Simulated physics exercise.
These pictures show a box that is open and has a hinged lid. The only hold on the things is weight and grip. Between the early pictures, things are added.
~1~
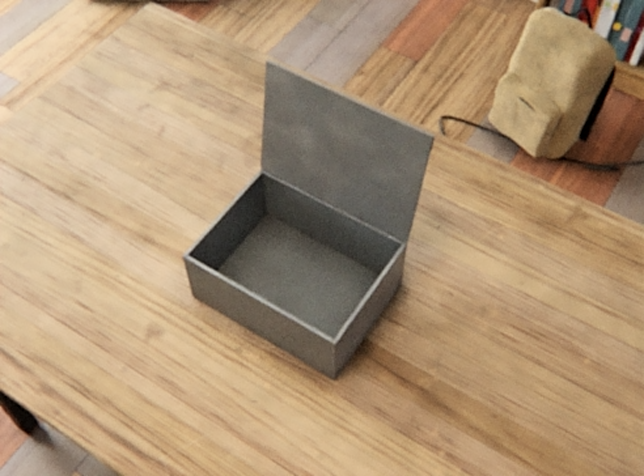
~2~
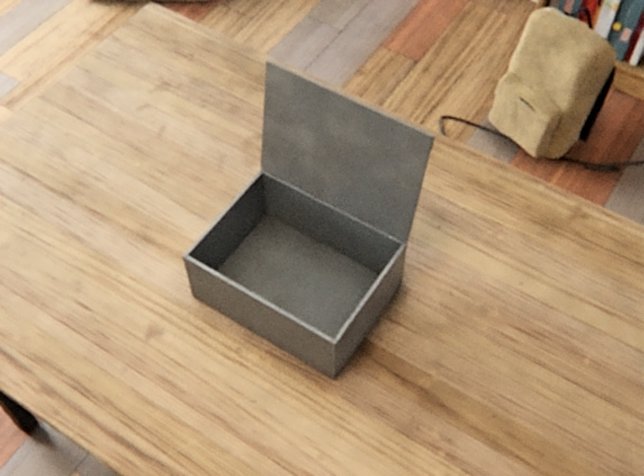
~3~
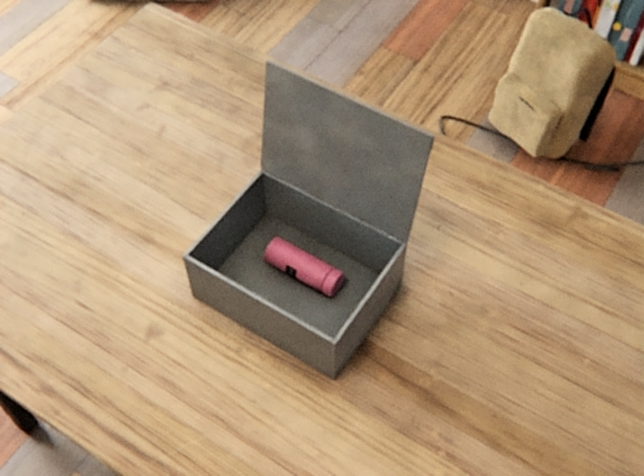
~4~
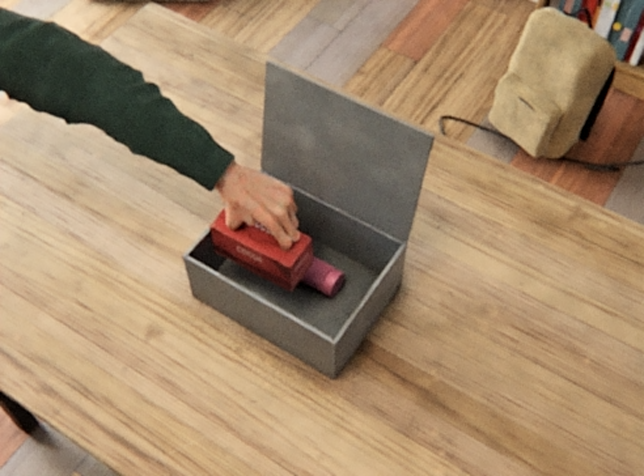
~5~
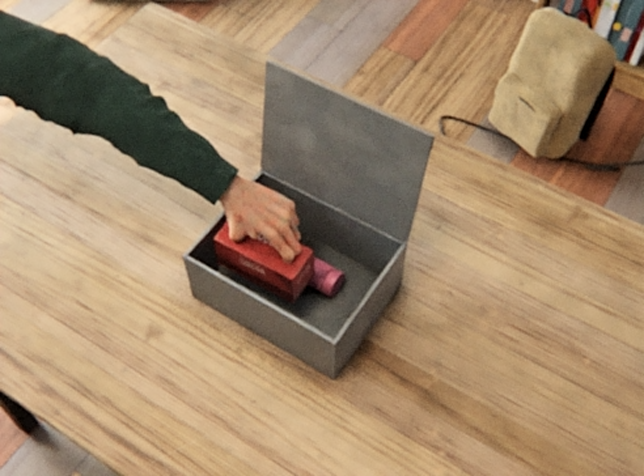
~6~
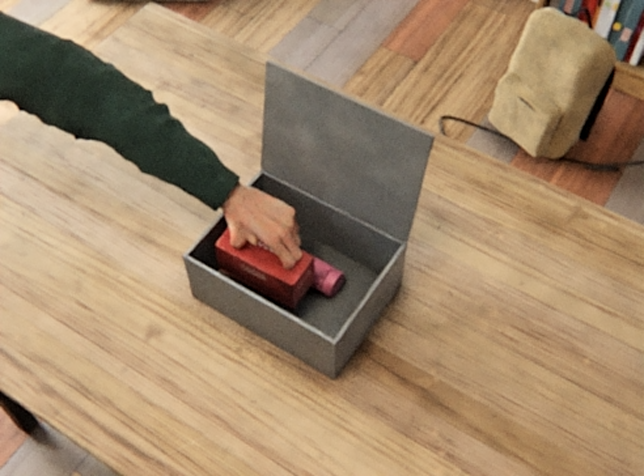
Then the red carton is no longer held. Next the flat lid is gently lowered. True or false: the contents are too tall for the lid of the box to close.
False.
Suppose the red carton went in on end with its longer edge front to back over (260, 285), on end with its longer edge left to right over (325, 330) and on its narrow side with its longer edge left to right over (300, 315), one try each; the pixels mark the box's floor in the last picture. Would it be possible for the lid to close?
First try: The lid remains open; second try: It remains open; third try: It comes all the way down.
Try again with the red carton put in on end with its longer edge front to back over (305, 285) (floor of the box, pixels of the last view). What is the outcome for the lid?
Result: Lid drops fully.
Then, 0.90 s after the last picture, lid starting down; red carton slid a little near (267, 280).
Then, 1.50 s after the last picture, lid 65° above the rim; red carton slid a little near (267, 280).
Then, 1.80 s after the last picture, lid 41° above the rim; red carton slid a little near (267, 280).
Then, 2.10 s after the last picture, lid 12° above the rim; red carton slid a little near (267, 280).
At rest, lid shut; moved from the start, red carton; pink shaker in place. Seen from the same camera at the end, red carton near (267, 280).
